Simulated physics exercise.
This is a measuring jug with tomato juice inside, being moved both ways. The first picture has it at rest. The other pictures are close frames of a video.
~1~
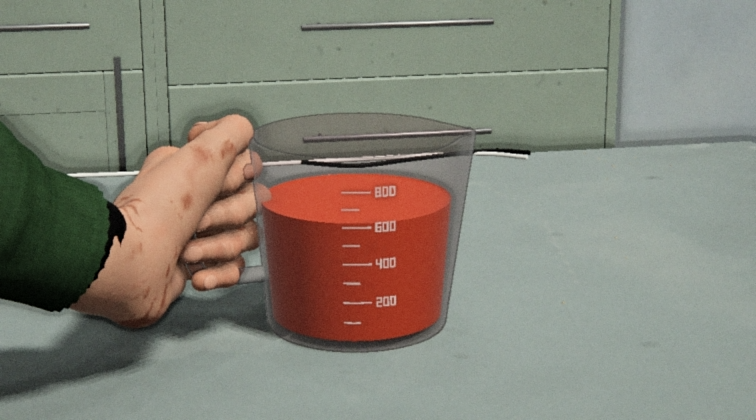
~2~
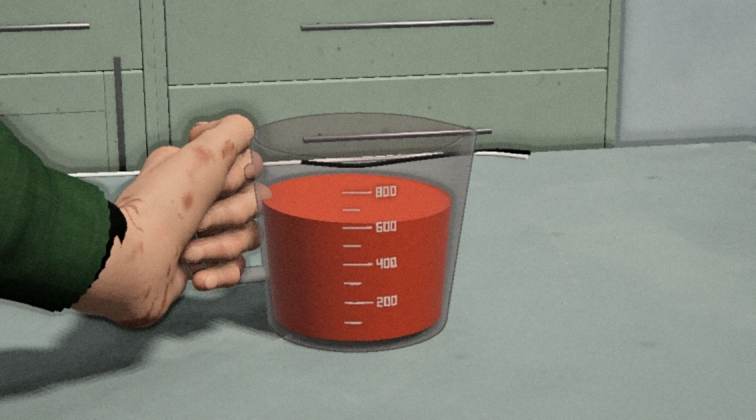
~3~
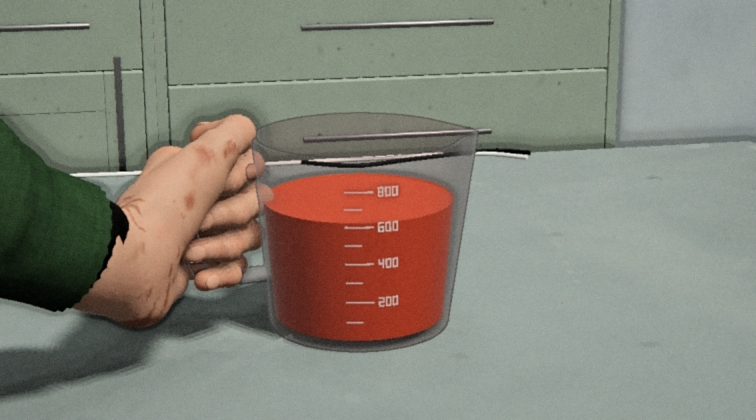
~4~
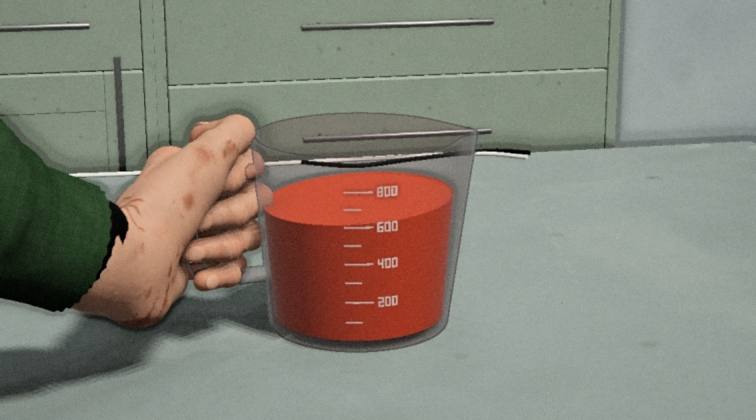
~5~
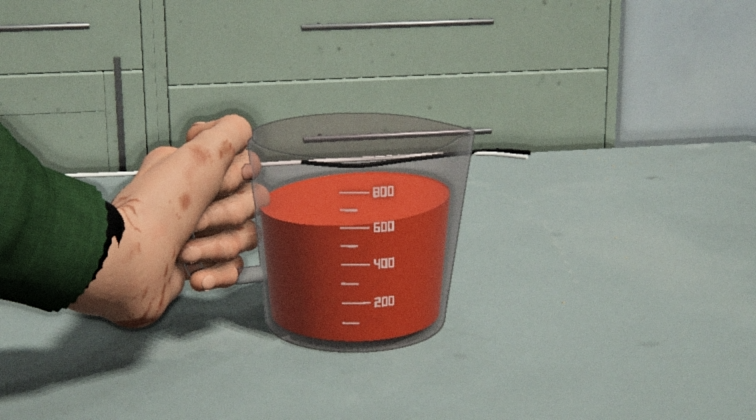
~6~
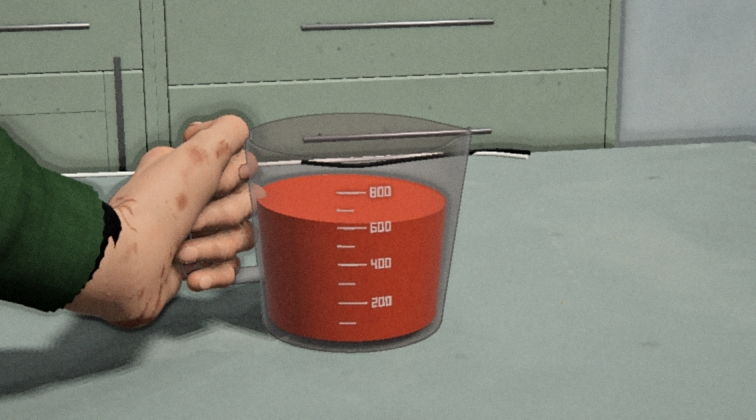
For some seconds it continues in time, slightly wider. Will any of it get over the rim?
No.
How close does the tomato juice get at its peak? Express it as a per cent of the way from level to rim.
Roughly 40 per cent, I'd estimate.
Next, the highest wave so far climbs under half way to the rim.
Finally, the highest wave so far climbs under half way to the rim; nothing has left it.
